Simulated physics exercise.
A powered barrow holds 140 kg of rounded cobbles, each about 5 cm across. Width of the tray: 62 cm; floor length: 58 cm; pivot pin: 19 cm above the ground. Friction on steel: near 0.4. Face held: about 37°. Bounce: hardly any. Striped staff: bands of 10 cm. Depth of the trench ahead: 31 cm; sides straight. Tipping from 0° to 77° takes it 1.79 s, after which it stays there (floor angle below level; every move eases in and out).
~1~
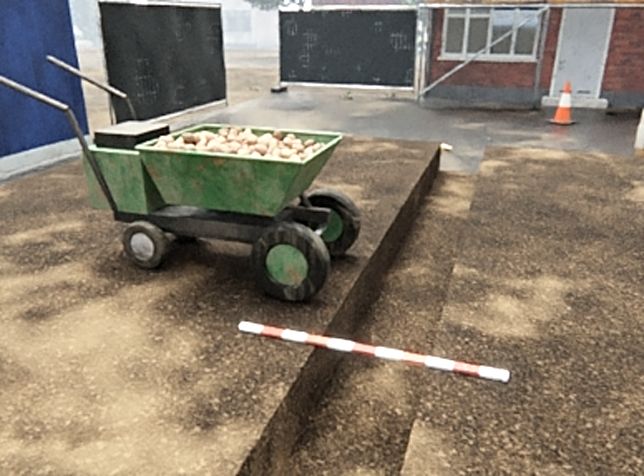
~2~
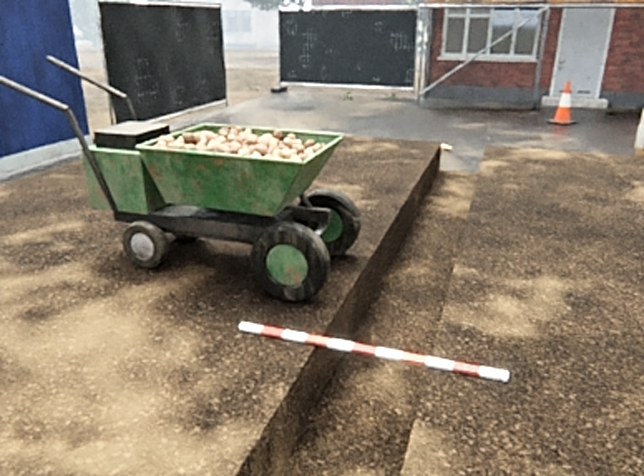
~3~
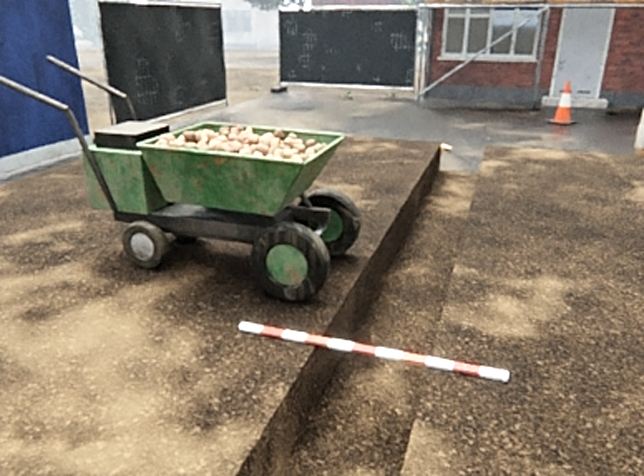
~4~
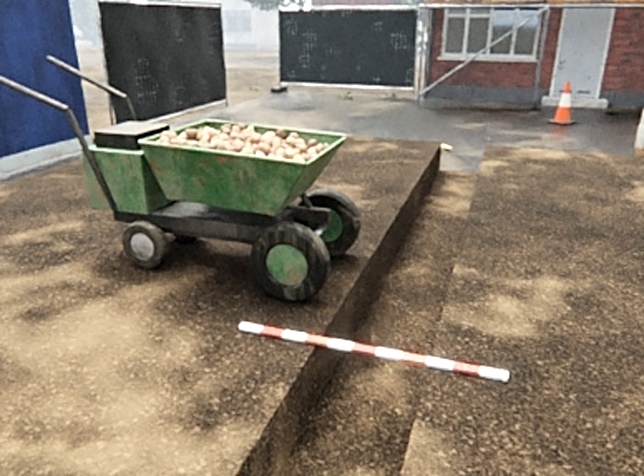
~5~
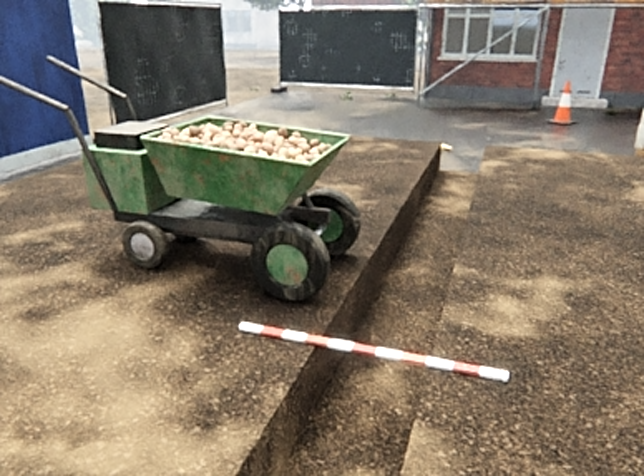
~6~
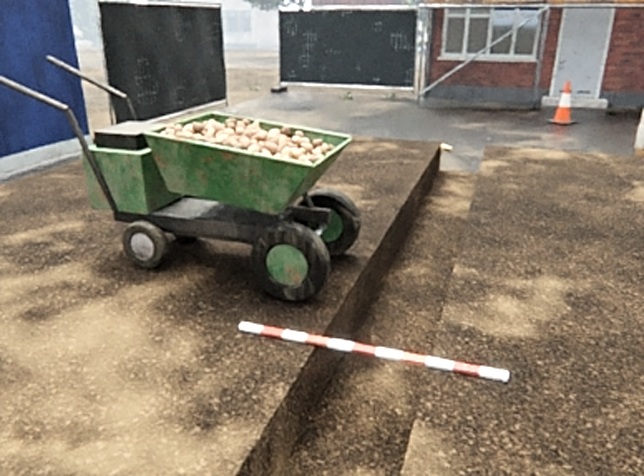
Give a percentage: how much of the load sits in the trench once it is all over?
64 %.
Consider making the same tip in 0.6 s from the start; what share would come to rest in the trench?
It'd be some 30 per cent.
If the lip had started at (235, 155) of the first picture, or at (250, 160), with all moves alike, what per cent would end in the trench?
Near 100 and near 100 percent.
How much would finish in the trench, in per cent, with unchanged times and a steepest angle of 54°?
Share in trench: Approx. 35%.
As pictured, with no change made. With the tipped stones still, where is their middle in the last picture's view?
I'd point somewhere around (429, 328).
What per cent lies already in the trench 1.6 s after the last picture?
Some 35 per cent.
Then, 1.0 s after the last picture the floor is at 65°, 97 % in the tray, 3 % in the trench; the foremost stones are at (425, 270).
Then, 1.6 s after the last picture the floor is at 77°, 39 % in the tray, 33 % in the trench, 28 % past the trench; the foremost stones are at (583, 310).
Then, 1.9 s after the last picture the floor is at 77°, 17 % in the tray, 47 % in the trench, 37 % past the trench; the foremost stones are past the picture's edge.
Then, 3.9 s after the last picture the floor is at 77°, 0 % in the tray, 64 % in the trench, 36 % past the trench; the foremost stones are past the picture's edge.
